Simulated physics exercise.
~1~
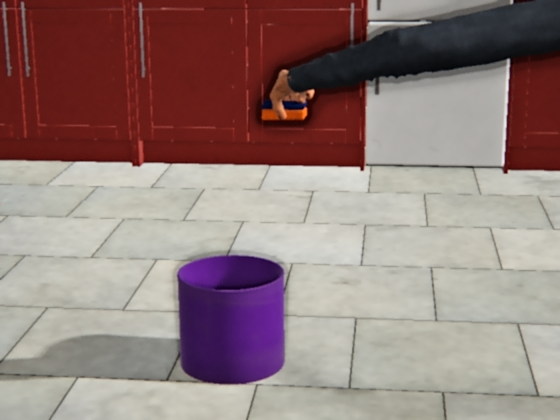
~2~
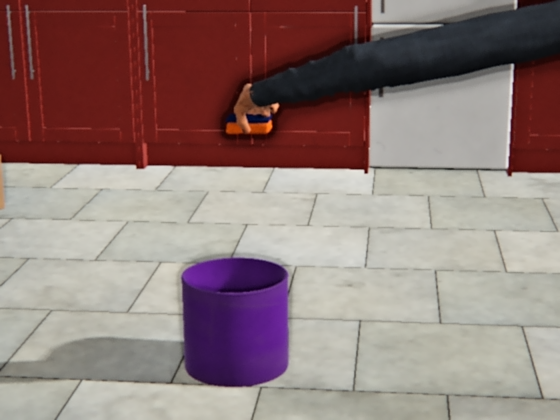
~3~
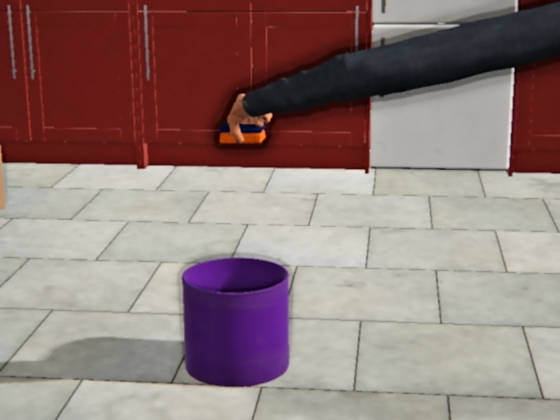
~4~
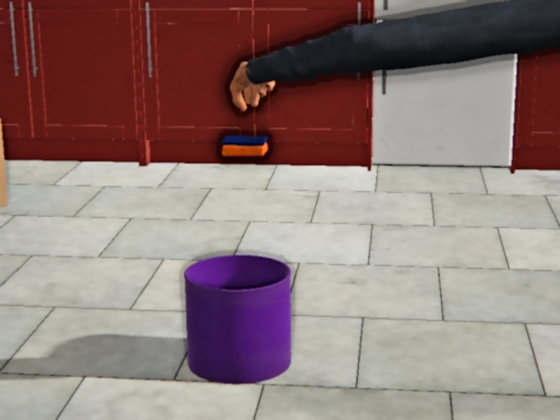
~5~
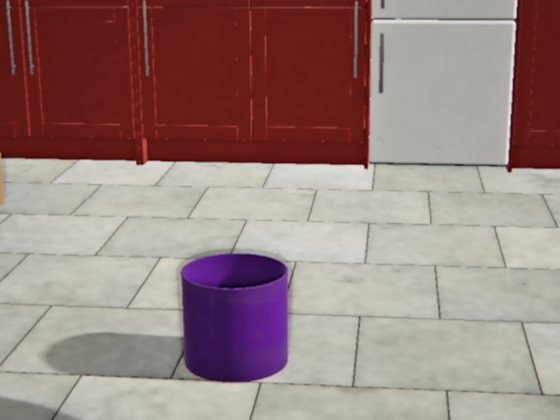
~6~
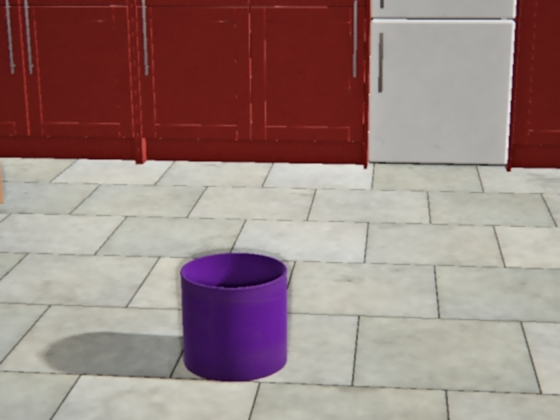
In a kitchen with red cabinets, a white appliance and a pale tiled floor, a dark-sleeved arm reaches in from the right, holding a small orange sponge with a dark blue side above an open purple bucket. The hand carries the sponge a short way left, then lowers it slightly as the view sways a little. The fingers let go and the hand draws back above the sponge as it starts to fall. The sponge drops into the bucket and is hidden from sight inside. The arm is gone, and the bucket stays upright on the tiles.
